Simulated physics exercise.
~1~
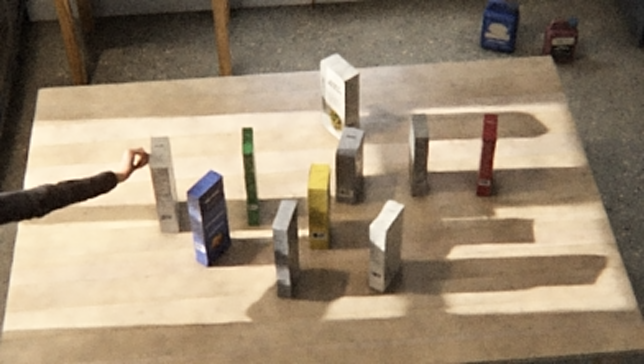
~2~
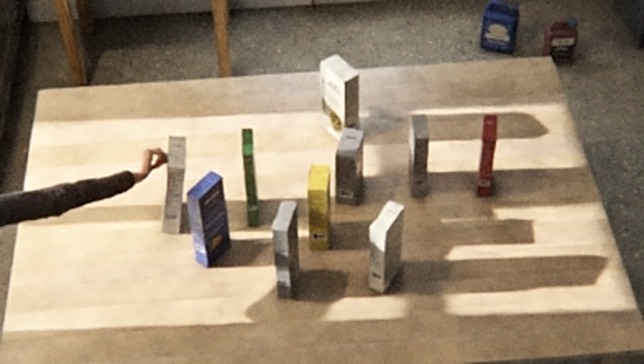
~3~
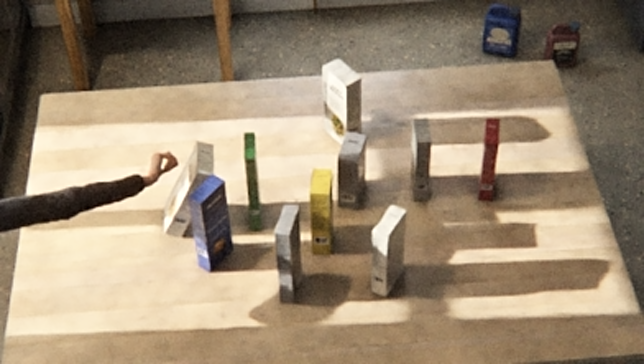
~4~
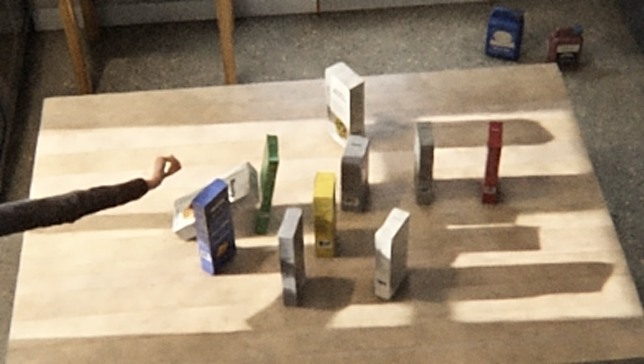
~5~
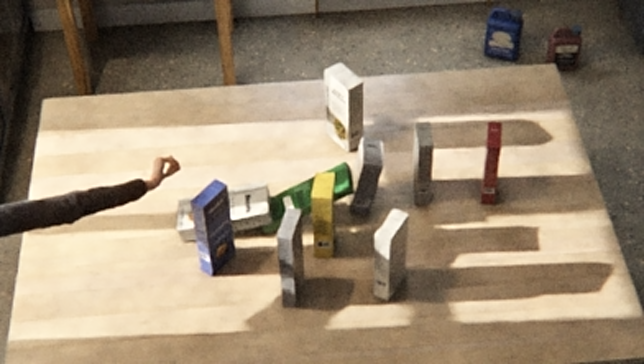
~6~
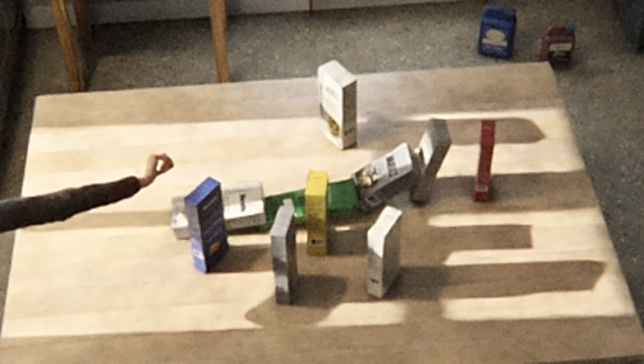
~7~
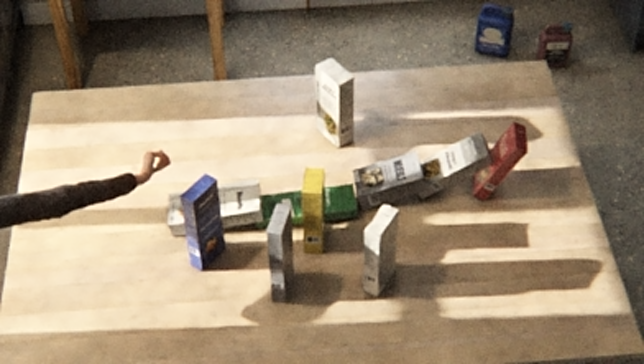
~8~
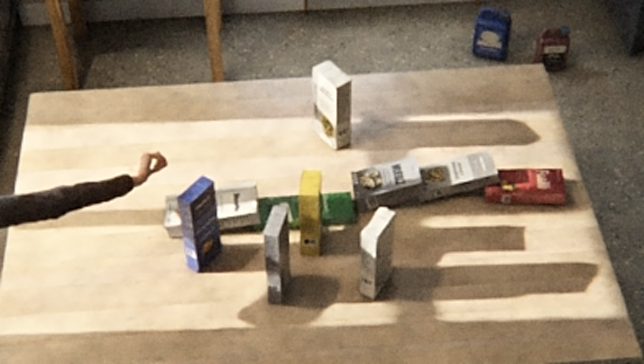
A hand reaches in from the left and tips a pale cereal box to the right on a light wooden table, seen from above at an angle by a slightly swaying camera. Around it stand a blue box, a green one, a yellow one, a red one at the far right, and several white and grey ones. The pale box falls against the green box, which topples into a grey box behind the yellow one. That box knocks over another grey one, which tips the red box. The toppled boxes end in a flat line, while blue, yellow and three pale or grey boxes remain standing.
